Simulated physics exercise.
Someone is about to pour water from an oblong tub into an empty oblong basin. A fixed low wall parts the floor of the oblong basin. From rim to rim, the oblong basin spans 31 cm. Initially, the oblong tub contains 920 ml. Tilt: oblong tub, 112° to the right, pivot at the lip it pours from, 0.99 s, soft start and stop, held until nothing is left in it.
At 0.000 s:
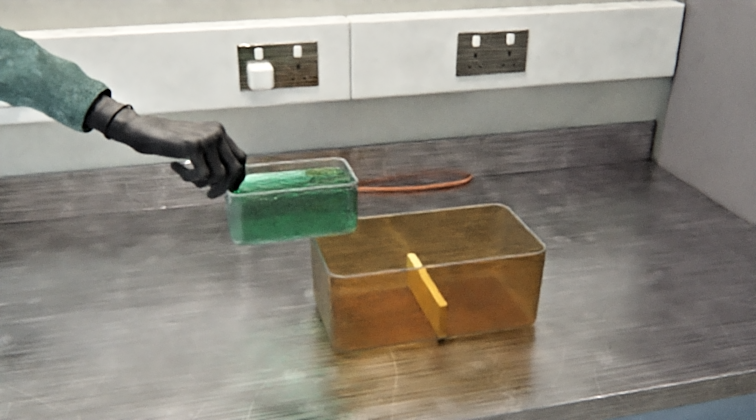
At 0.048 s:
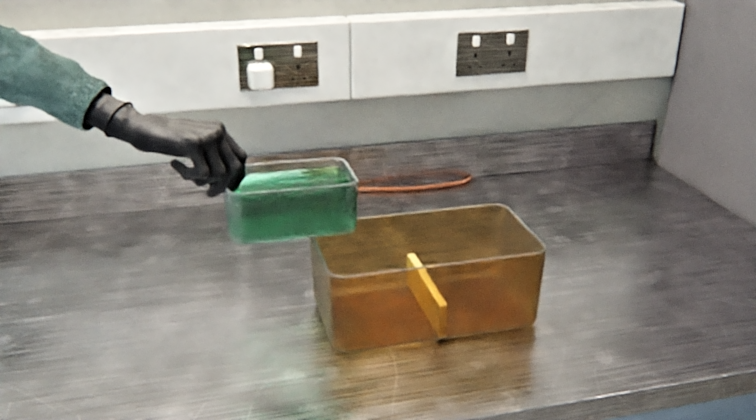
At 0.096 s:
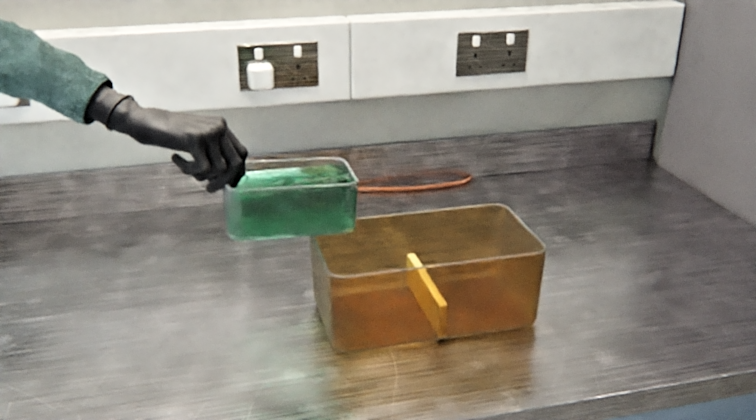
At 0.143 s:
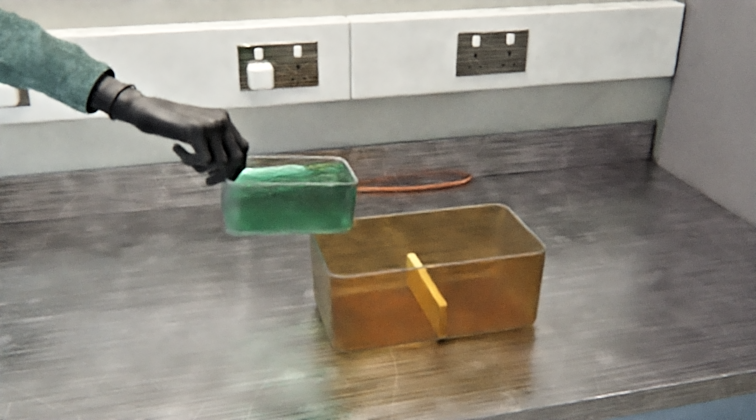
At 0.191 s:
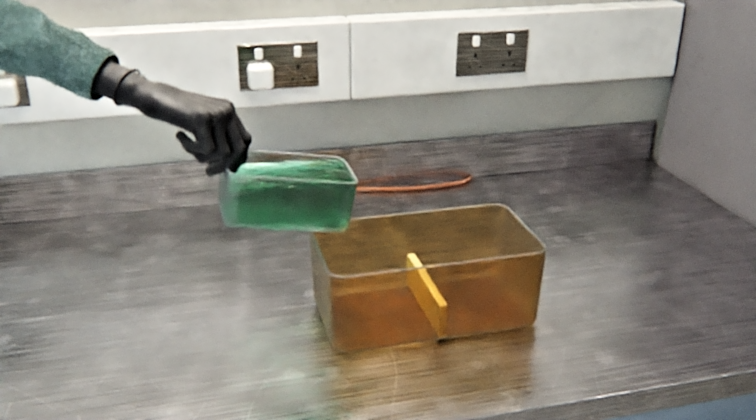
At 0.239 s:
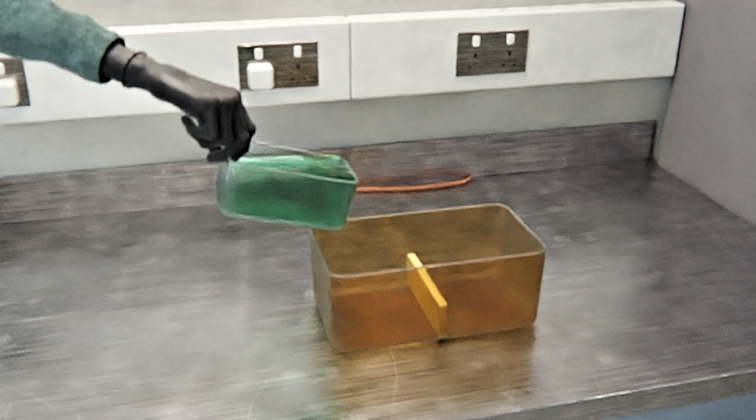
At first, a black-gloved hand holds a clear oblong tub of green liquid level above and to the left of an amber basin with a yellow divider on a grey worktop. The hand then slowly raises the tub's left end, tilting it gently toward the basin, while the basin stays still.
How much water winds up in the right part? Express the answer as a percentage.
About 65 per cent.
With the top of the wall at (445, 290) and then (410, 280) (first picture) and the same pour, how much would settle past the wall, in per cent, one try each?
35 in a hundred, followed by 80 in a hundred.
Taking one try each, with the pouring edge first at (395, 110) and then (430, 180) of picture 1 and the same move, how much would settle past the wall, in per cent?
It comes to 65 per cent, and then 70 per cent.
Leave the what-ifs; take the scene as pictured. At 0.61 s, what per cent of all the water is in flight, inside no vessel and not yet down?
Share: Roughly 46 per cent.
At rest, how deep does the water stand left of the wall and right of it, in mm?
Around 12 mm deep on the left, around 26 mm deep on the right.
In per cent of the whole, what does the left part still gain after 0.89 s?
Roughly 14 percent.
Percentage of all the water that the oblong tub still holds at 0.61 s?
At that time about 38 in a hundred parts are still held.
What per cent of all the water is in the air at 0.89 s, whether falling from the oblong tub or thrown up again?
8 per cent or so.
By 0.61 s the tilt is 77° and 39 per cent is still to pour, 15 is left of the wall and 2 right of it.
By 0.89 s the tilt is 109° and 4 per cent is still to pour, 19 is left of the wall and 68 right of it.
By 1.18 s the tilt is 112° and 0 per cent is still to pour, 33 is left of the wall and 65 right of it.
By 1.49 s the tilt is 112° and 0 per cent is still to pour, 32 is left of the wall and 65 right of it.
At rest 32 per cent lies left of the wall, 65 right of it and 3 outside.
